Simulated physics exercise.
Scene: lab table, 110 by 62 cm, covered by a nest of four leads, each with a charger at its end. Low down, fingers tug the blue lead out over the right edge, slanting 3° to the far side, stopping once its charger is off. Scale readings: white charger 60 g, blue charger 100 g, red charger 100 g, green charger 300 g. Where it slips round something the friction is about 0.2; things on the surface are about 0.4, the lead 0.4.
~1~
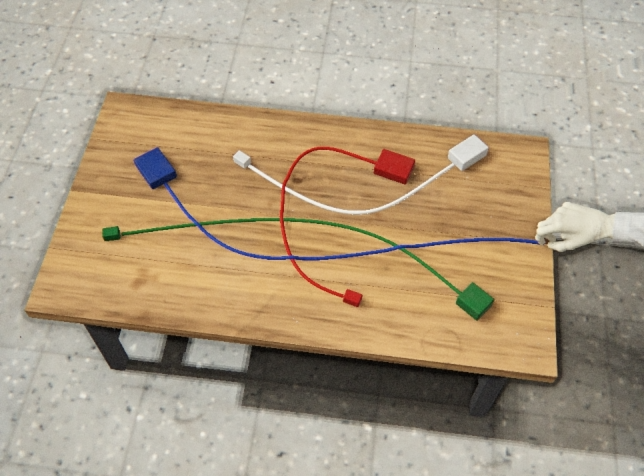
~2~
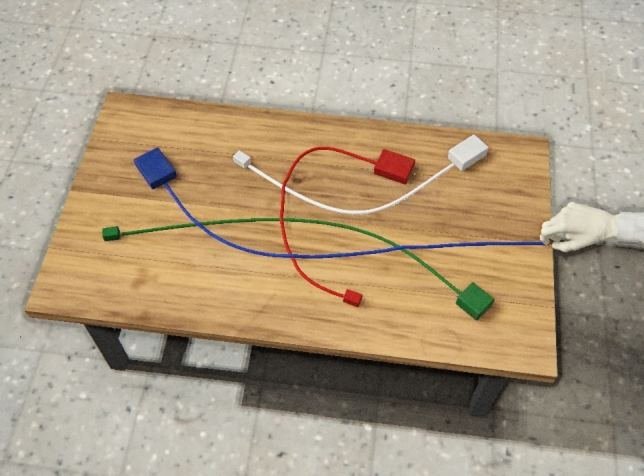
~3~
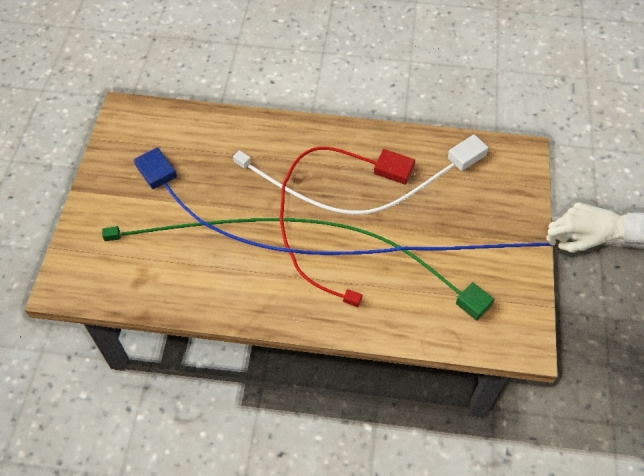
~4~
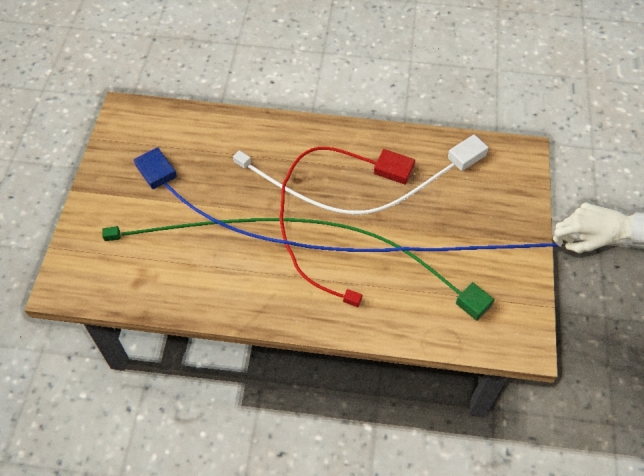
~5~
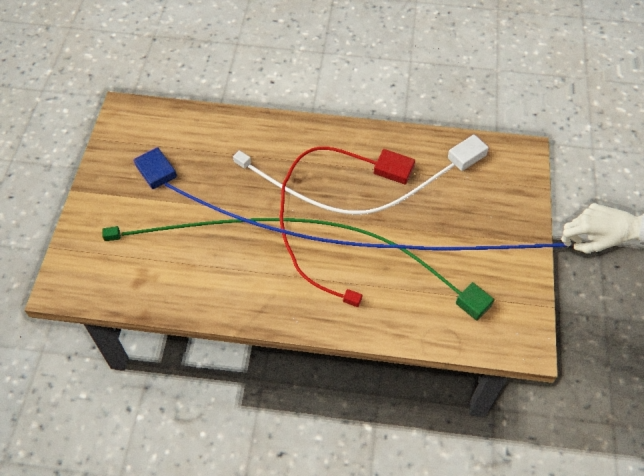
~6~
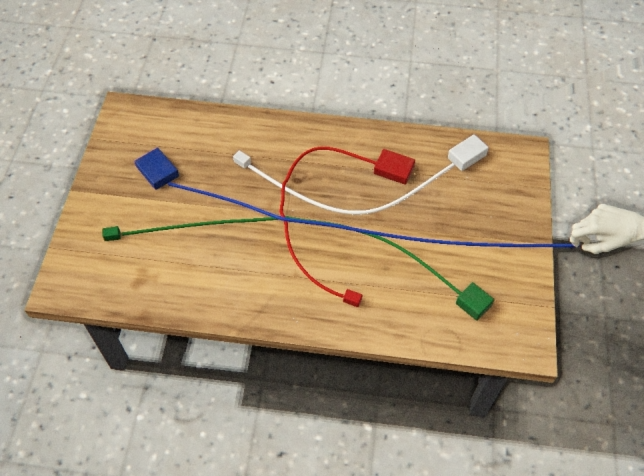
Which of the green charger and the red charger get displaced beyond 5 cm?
The green charger stays largely undisturbed, the red charger stays largely undisturbed.
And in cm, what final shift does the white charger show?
The white charger ends 0 cm from its start.
Next, the blue lead's tail end at (296, 197); blue charger 29 cm off its start.
Then, the blue lead's tail end at (430, 226); blue charger 60 cm off its start.
After that, the blue lead has left the top; blue charger over the edge.
Later, the blue lead has left the top; blue charger over the edge.
At the end, the blue lead has left the top; green charger 0 cm off its start at (476, 298), red charger 0 cm off its start at (395, 163), blue charger over the edge.
